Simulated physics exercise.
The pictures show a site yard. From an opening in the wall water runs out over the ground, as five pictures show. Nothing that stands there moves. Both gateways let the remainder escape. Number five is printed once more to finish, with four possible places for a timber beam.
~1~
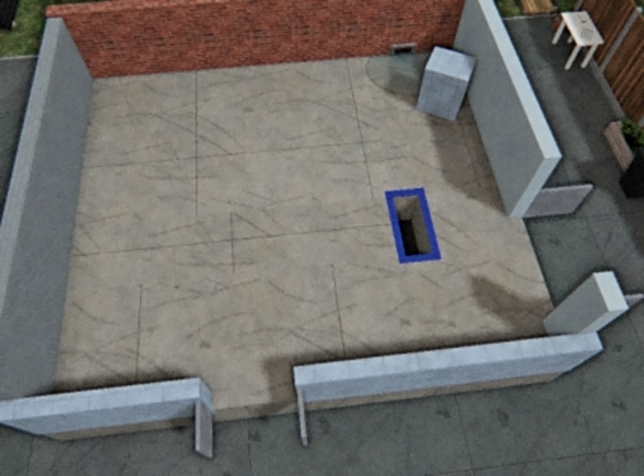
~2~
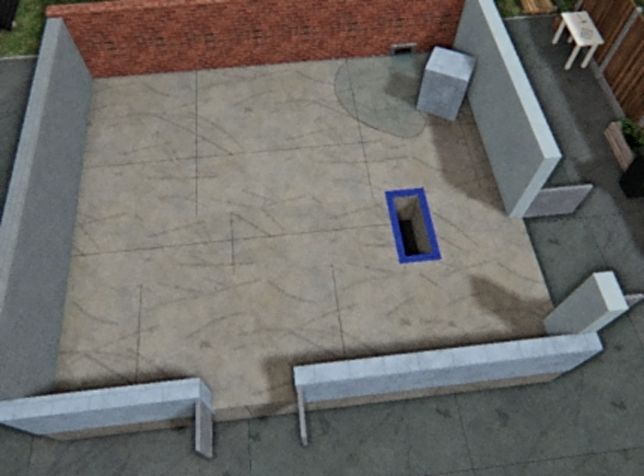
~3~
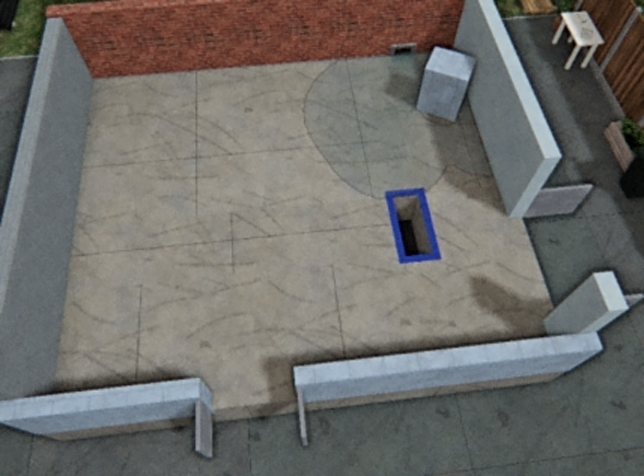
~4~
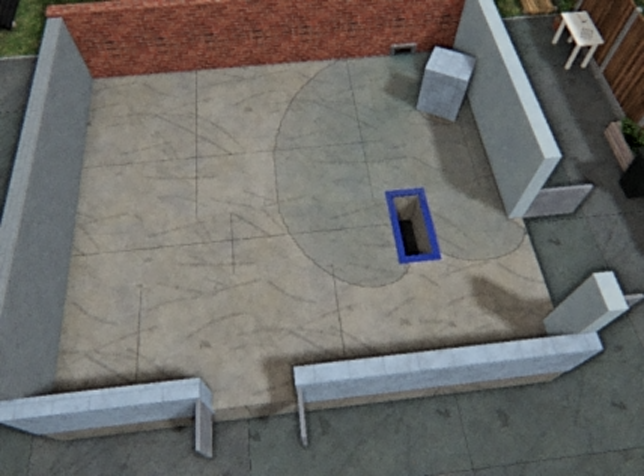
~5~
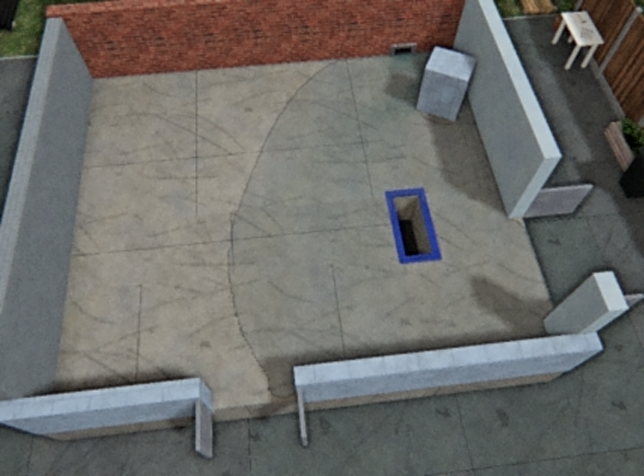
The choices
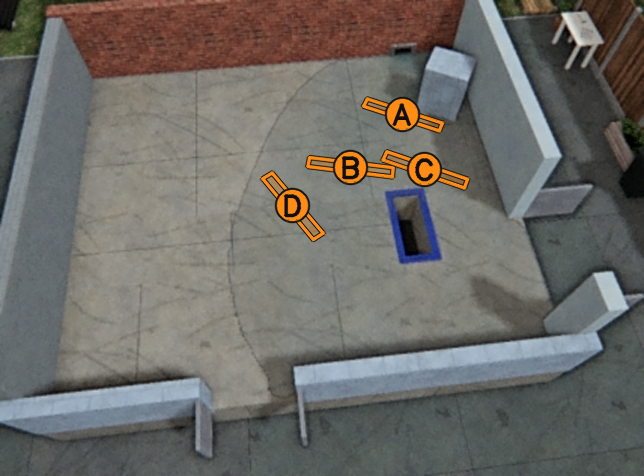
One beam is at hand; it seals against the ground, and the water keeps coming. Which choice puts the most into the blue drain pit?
Take D.
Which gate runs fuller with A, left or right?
The left gate.
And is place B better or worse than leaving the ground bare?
It is worse.
On the marked copy, A from (365, 102) to (440, 126); B from (308, 162) to (392, 172); C from (384, 155) to (465, 183); D from (267, 175) to (318, 236).
With A, about 9 % of the stream runs into the blue drain pit, about 87 % out by the gates.
With B, about 12 % of the stream runs into the blue drain pit, about 84 % out by the gates.
With C, about 12 % of the stream runs into the blue drain pit, about 86 % out by the gates.
With D, about 27 % of the stream runs into the blue drain pit, about 72 % out by the gates.
